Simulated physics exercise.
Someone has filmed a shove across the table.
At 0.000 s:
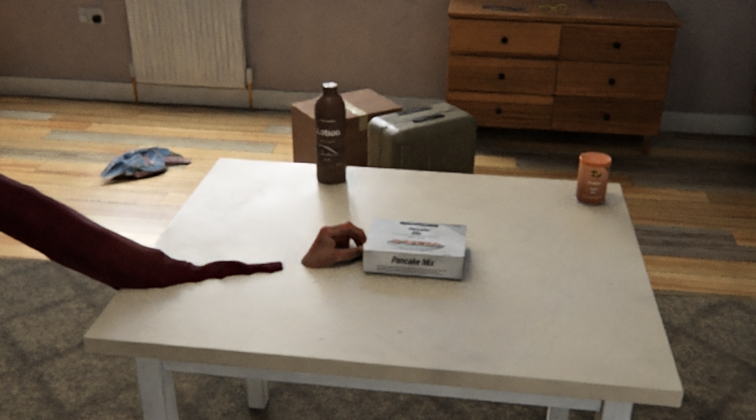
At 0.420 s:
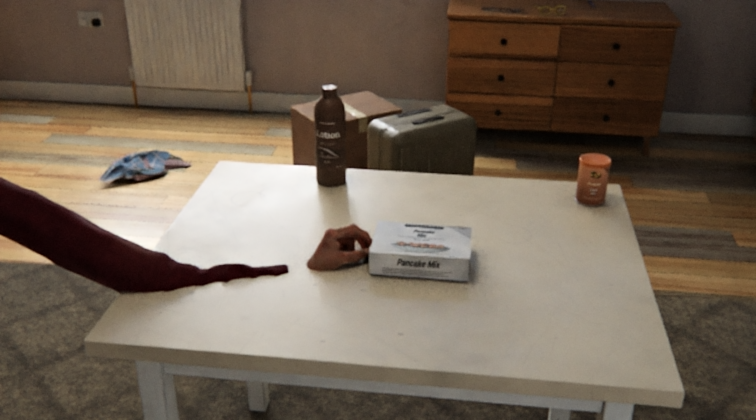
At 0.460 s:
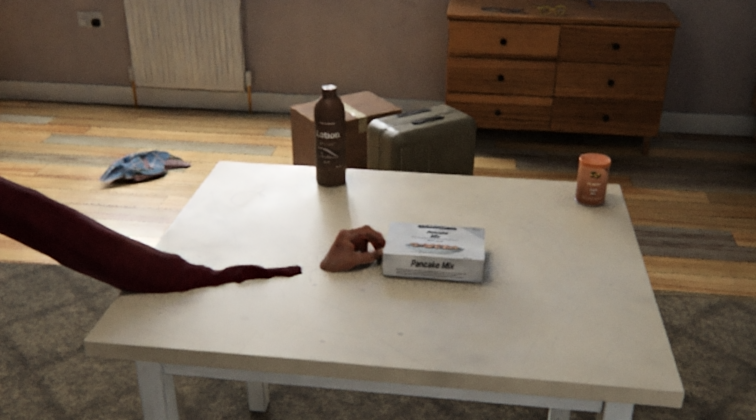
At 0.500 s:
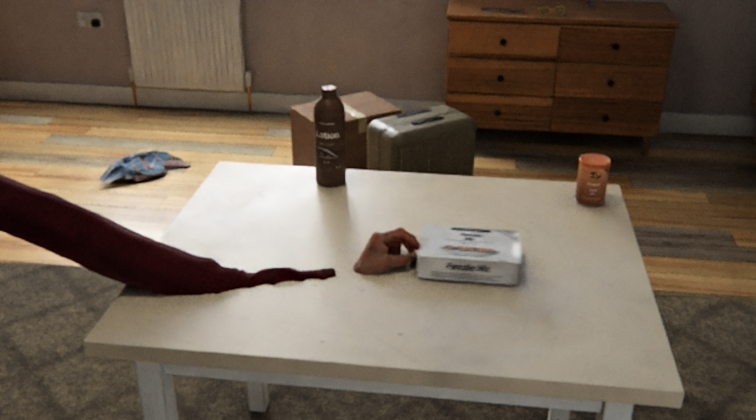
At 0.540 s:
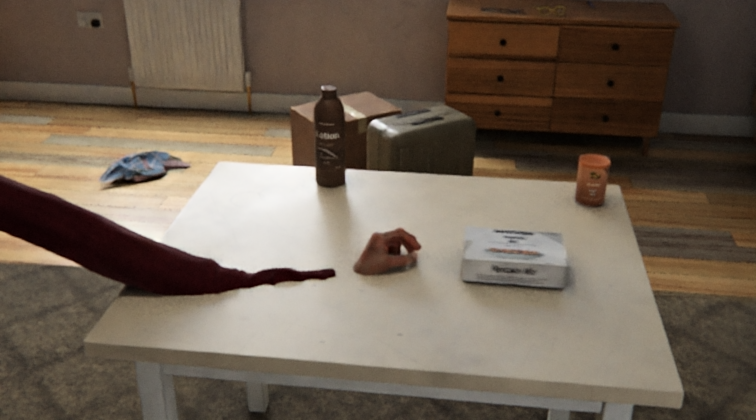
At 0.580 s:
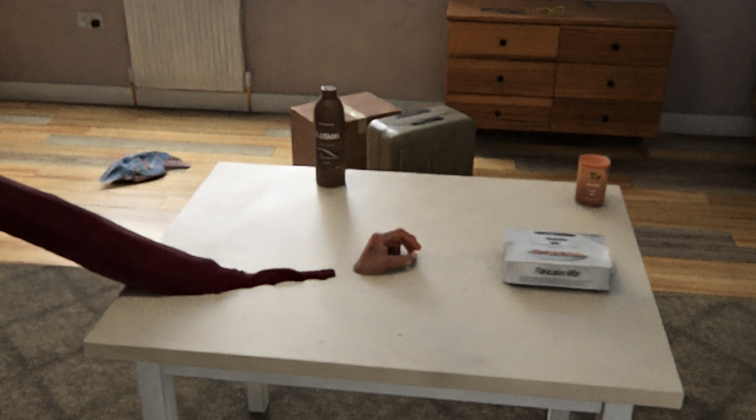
An arm in a dark red sleeve reaches in from the left over a pale table in a wood-floored room, seen from slightly above by a still camera. A white packet lies by the hand, with a brown bottle behind, an orange container at right, and a box, a case and wooden drawers beyond. The hand pushes the packet right, then stays put while the packet slides on rightward.
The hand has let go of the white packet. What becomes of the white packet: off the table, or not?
The white packet goes over the edge.
After 0.78 s, white packet now off the table.
After 0.98 s, things are still on the move.
After 1.18 s, as before.
In the end (1.3 s), off the table, white packet.
